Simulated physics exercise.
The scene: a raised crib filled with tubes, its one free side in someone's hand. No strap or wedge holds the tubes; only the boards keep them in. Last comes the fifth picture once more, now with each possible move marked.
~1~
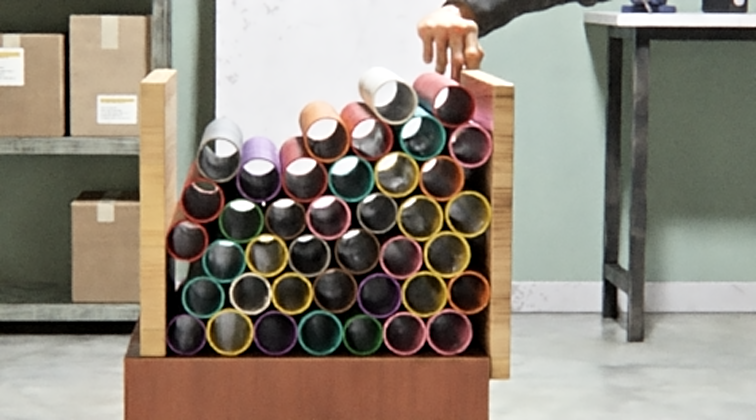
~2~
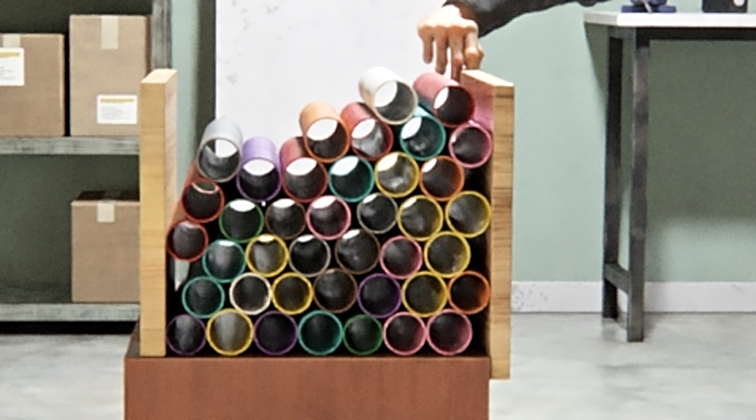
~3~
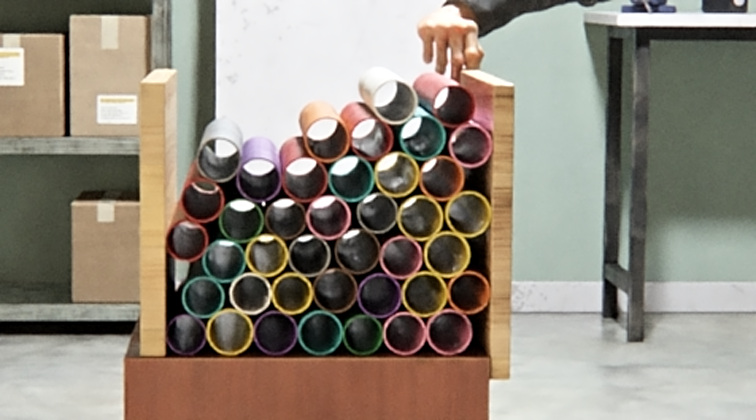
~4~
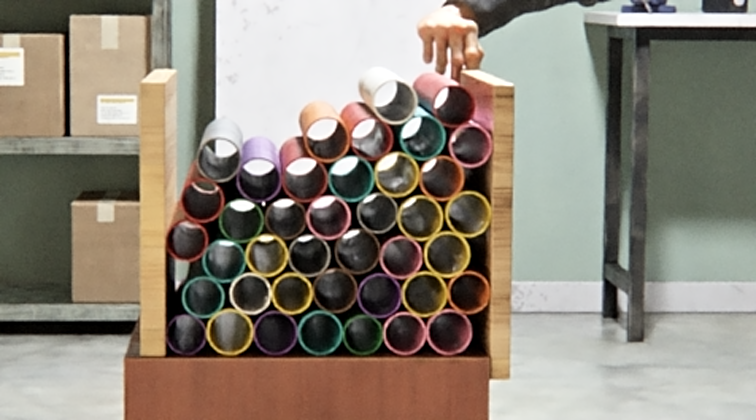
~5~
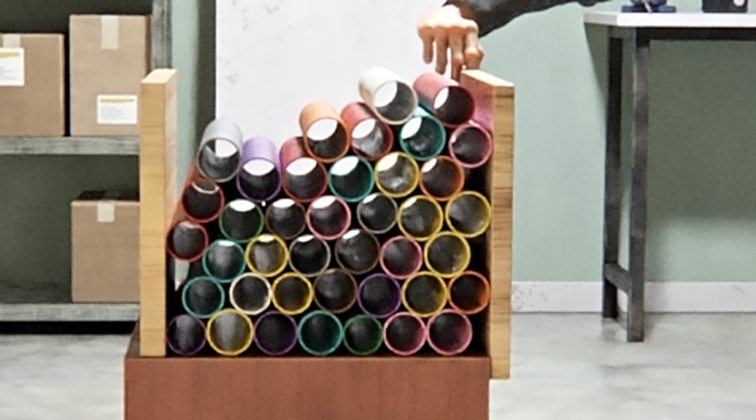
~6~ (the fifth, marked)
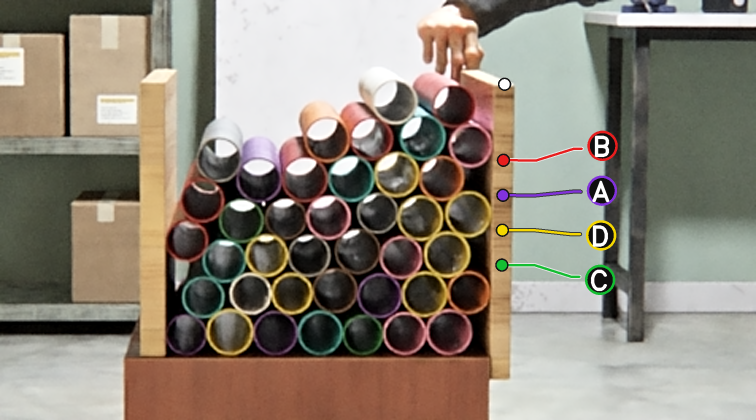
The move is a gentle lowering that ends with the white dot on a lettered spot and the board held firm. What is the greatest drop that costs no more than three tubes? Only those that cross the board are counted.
The last mark within the limit is D.
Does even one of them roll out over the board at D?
Yes, at D.
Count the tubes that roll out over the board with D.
The count is two.
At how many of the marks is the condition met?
Three of them.
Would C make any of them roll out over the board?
At C: Yes.
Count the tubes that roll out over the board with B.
The count is none.
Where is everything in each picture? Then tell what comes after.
A turquoise tube (352, 178); a red tube (455, 106); side board (481, 211), in the first frame.
Side board (481, 211); a purple tube (187, 334), in the second frame.
A pink tube (404, 333); a brown tube (335, 290), in the third frame.
A turquoise tube (203, 297); a turquoise tube (225, 261), in the fourth frame.
A brown tube (286, 218); a turquoise tube (352, 178); a red tube (455, 106), in the fifth frame.
On the copy, A at (503, 195); B at (504, 160); C at (502, 265); D at (503, 230); the white dot at (505, 85).
On D. First, top of the board (492, 151).
Then, top of the board (491, 226).
Finally, top of the board (491, 229), two out over the board.
By contrast, A none out over the board; B none out over the board; C more than three out over the board.
